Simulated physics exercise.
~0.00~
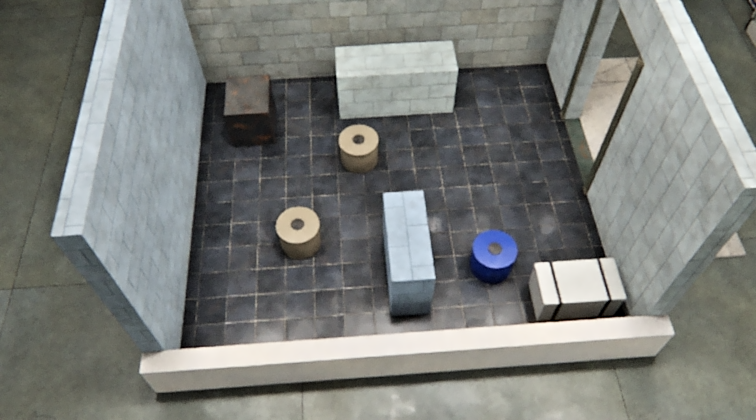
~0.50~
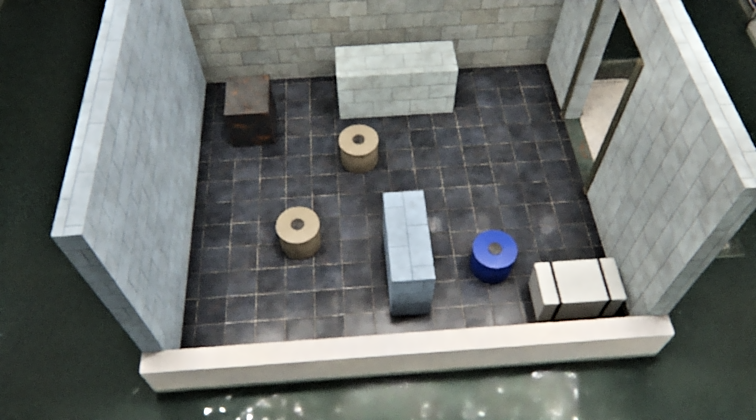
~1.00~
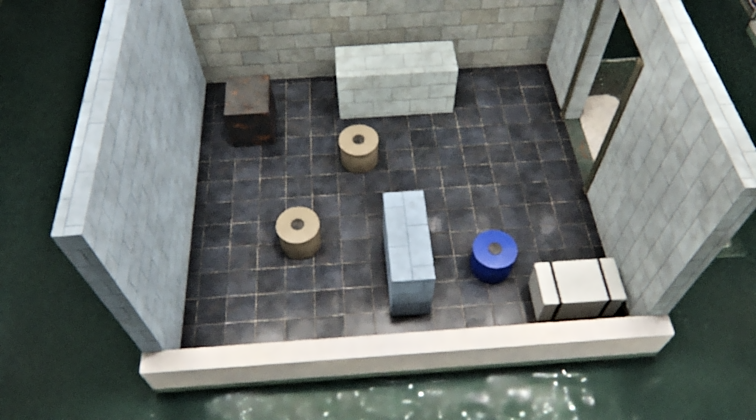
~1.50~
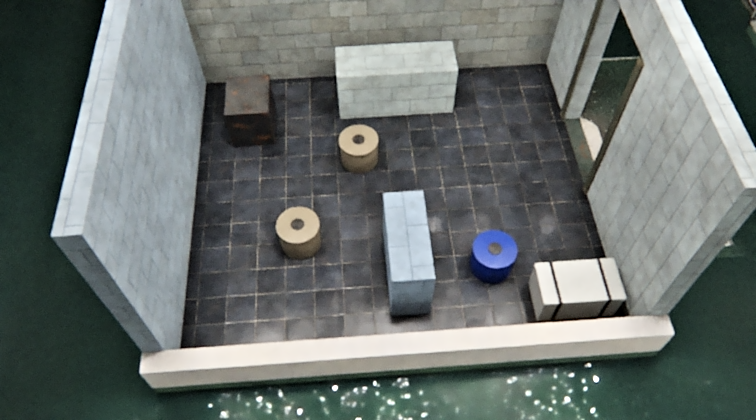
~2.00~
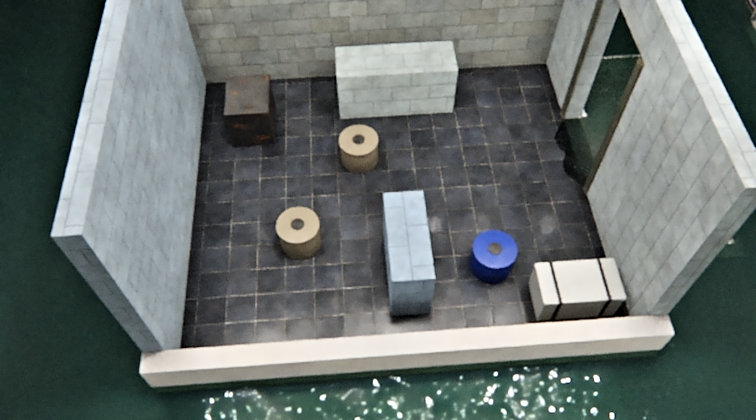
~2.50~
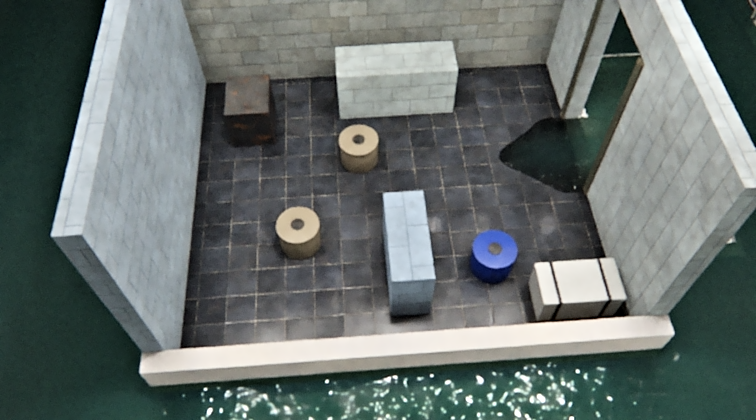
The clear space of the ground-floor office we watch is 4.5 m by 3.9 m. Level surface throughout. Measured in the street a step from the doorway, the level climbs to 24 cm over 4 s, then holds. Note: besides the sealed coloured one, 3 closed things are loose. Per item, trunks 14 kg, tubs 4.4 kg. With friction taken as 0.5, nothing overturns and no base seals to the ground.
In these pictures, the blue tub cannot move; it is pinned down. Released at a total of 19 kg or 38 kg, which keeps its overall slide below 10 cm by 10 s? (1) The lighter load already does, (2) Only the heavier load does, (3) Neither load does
The answer is 1.
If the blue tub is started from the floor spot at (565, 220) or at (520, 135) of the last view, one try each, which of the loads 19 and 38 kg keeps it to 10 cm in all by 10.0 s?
Any load; heavier load only.
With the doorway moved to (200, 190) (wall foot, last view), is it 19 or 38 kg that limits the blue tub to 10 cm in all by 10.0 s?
With that change, the lighter one suffices.
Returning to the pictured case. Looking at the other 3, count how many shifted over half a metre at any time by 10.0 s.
It adds up to 2.
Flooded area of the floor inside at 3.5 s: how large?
About 3.5 m2.
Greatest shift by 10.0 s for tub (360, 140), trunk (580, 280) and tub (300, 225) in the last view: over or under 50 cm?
Well, that's beyond half a metre, below half a metre, and beyond half a metre.
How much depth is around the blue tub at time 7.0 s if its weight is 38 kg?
Something like 5 centimetres.
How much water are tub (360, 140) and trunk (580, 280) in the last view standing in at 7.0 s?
About 12 and 3 cm.
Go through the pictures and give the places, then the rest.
In the first picture, the blue tub at (495, 249) rests on the ground; water covers 0.0 m2; 0 of 4 have shifted.
In the second picture, the blue tub at (495, 249) rests on the ground; 0.0 m2 under water; 0 of 4 have shifted.
In the third picture, the blue tub at (495, 249) rests on the ground; 0.0 m2 under water; 0 of 4 have shifted.
In the fourth picture, the blue tub at (495, 249) rests on the ground; 0.0 m2 under water; 0 of 4 have shifted.
In the fifth picture, the blue tub at (495, 249) rests on the ground; 0.1 m2 under water; 0 of 4 have shifted.
In the sixth picture, the blue tub at (495, 249), on the bottom; 0.6 m2 under water; 0 of 4 have shifted.
After 3.5 s the blue tub would be 0 cm from its start with 19 kg and 0 cm from its start with 38 kg; 0 cm of water round it then.
After 4.5 s the blue tub would be 0 cm from its start with 19 kg and 0 cm from its start with 38 kg; 2 cm of water round it then.
After 7.0 s the blue tub would be 0 cm from its start with 19 kg and 0 cm from its start with 38 kg; 5 cm of water round it then.
After 10.0 s the blue tub would be 0 cm from its start with 19 kg and 0 cm from its start with 38 kg; 5 cm of water round it then.
